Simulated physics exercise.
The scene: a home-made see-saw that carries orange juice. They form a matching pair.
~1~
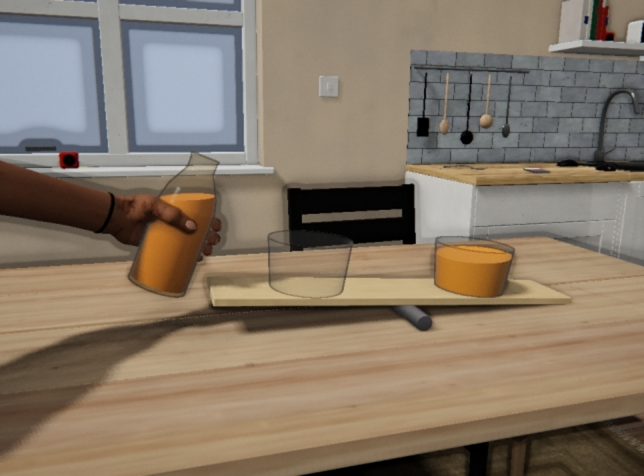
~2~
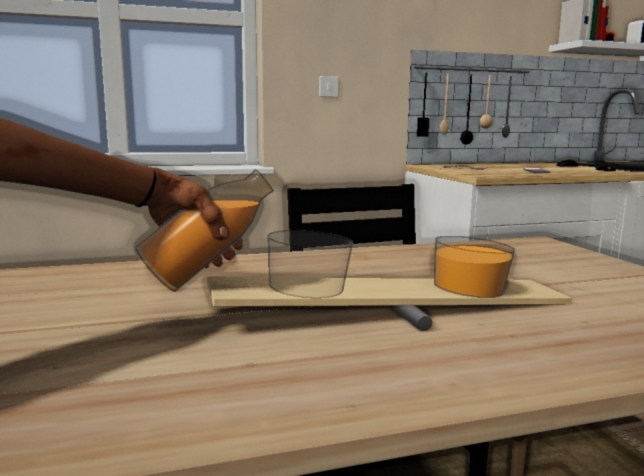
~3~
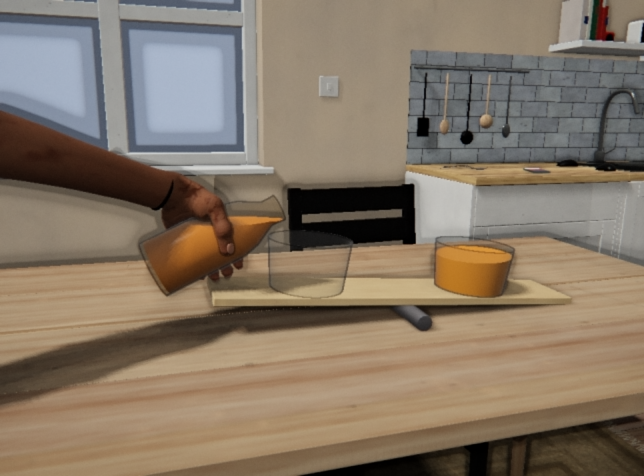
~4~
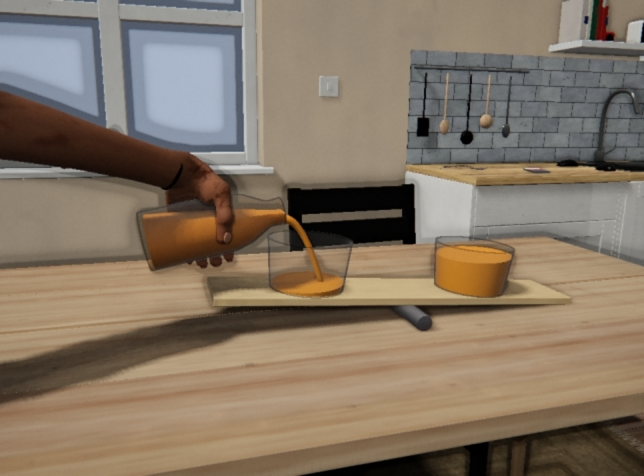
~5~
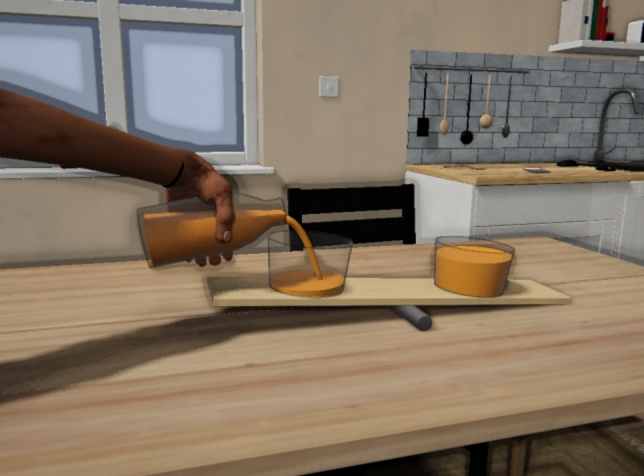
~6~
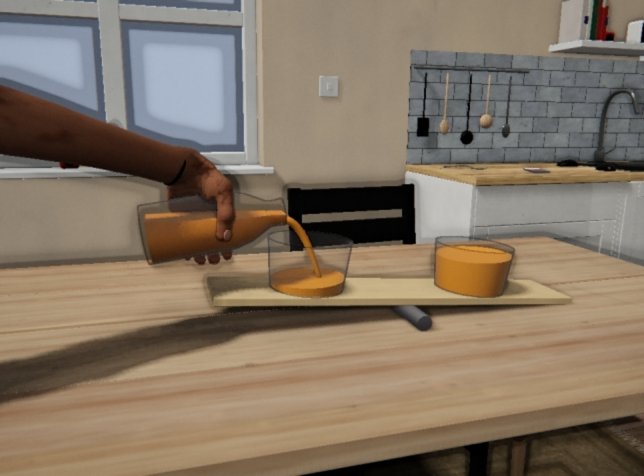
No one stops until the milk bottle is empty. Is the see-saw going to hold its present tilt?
It changes sides.
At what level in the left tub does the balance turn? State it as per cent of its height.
Near 60 in a hundred.
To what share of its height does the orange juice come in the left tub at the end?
80 %.
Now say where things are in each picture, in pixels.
In the first picture, the milk bottle is picked up; milk bottle (182, 220) tipped 25° with all of its load; left tub (308, 262) empty, raised; right tub (471, 265) about three quarters full, on the low side.
In the second picture, the milk bottle leans over the left tub; pipe (422, 321); left tub (308, 262) empty.
In the third picture, the milk bottle leans over the left tub; milk bottle (220, 237) tipped 65° with all of its load; left tub (308, 262) empty.
In the fourth picture, the orange juice is flowing; pipe (422, 321); left tub nearly empty, surface at (306, 282); right tub about three quarters full, surface at (473, 255).
In the fifth picture, the orange juice is flowing; milk bottle (218, 224) tipped 80° with nearly all of its load; left tub (308, 262) nearly empty.
In the sixth picture, the orange juice is flowing; pipe (422, 321); left tub nearly empty, surface at (307, 278); right tub about three quarters full, surface at (473, 255).
Next, the left tub is about half full; the board leans as before.
After that, the left tub is about two thirds full; the board has swung over, and that end is down.
Finally, the left tub is about three quarters full; the board has swung over, and that end is down.
